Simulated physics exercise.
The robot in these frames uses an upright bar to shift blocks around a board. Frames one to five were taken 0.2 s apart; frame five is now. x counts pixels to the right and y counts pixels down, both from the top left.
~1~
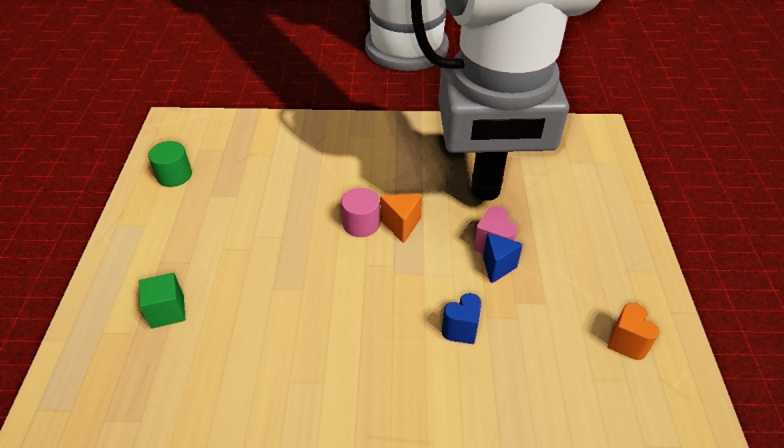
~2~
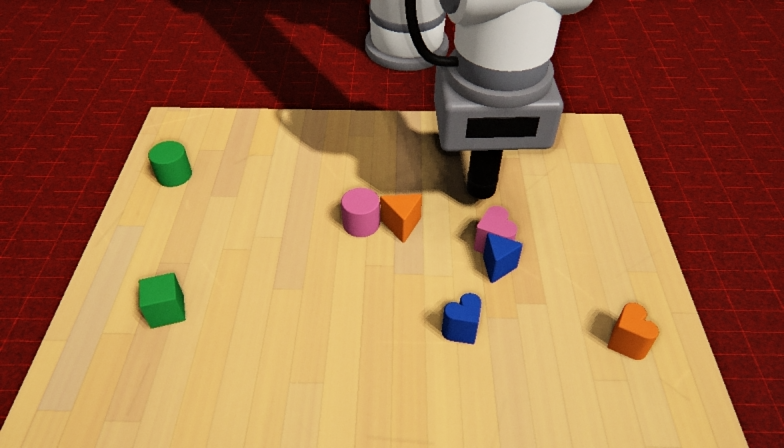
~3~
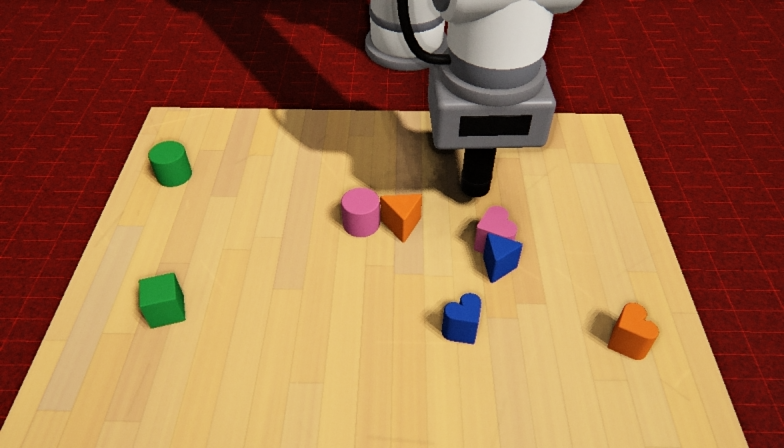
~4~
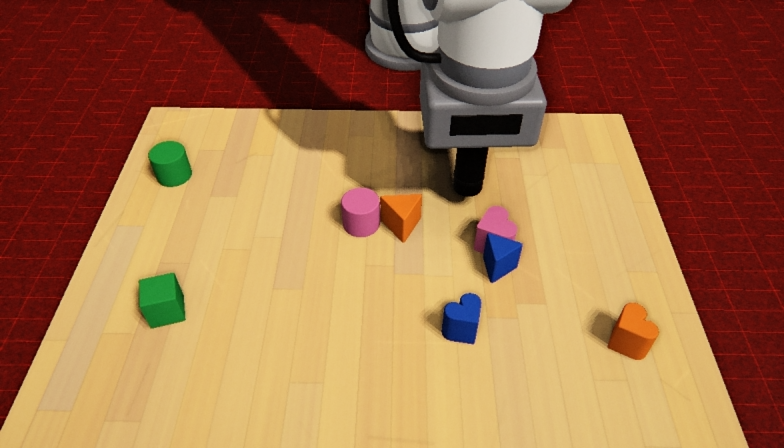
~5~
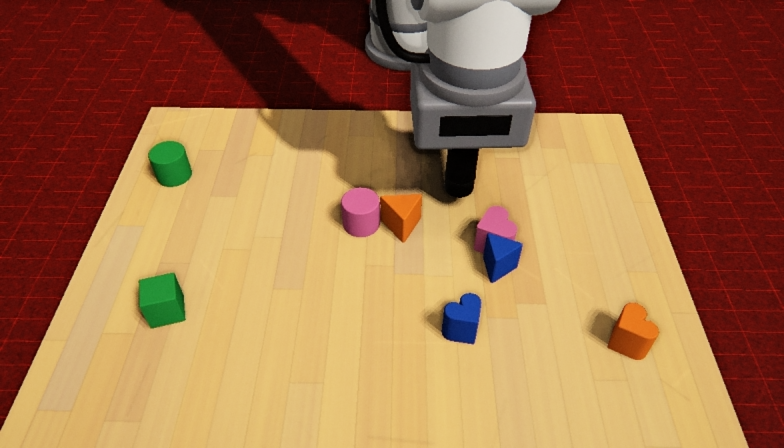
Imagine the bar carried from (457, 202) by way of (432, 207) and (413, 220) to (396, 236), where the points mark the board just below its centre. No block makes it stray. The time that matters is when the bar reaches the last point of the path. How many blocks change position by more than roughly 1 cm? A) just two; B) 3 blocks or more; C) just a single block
Letter C.
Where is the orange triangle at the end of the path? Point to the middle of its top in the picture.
Close to (371, 225).
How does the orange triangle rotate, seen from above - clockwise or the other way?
Seen from above, its turn is clockwise.
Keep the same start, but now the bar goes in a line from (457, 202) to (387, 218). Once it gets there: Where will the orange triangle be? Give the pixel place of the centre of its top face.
The answer is (390, 216).
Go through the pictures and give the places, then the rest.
Lower end of the bar at (485, 192), tops of blocks, pink disc at (360, 200), orange triangle at (402, 202), pink heart block at (498, 221), in the first frame.
Bar at (481, 190), blocks as before, in the second frame.
Bar at (475, 188), blocks as before, in the third frame.
Bar at (467, 188), blocks as before, in the fourth frame.
Bar at (459, 189), pink disc at (360, 200), orange triangle at (402, 202), pink heart block at (498, 221), in the fifth frame.
On the path given first. Halfway along, bar at (422, 199); orange triangle at (398, 206), turned 15° clockwise.
At the end, bar at (396, 223); pink disc at (357, 200); orange triangle at (371, 225), turned 75° clockwise; pink heart block not moved.
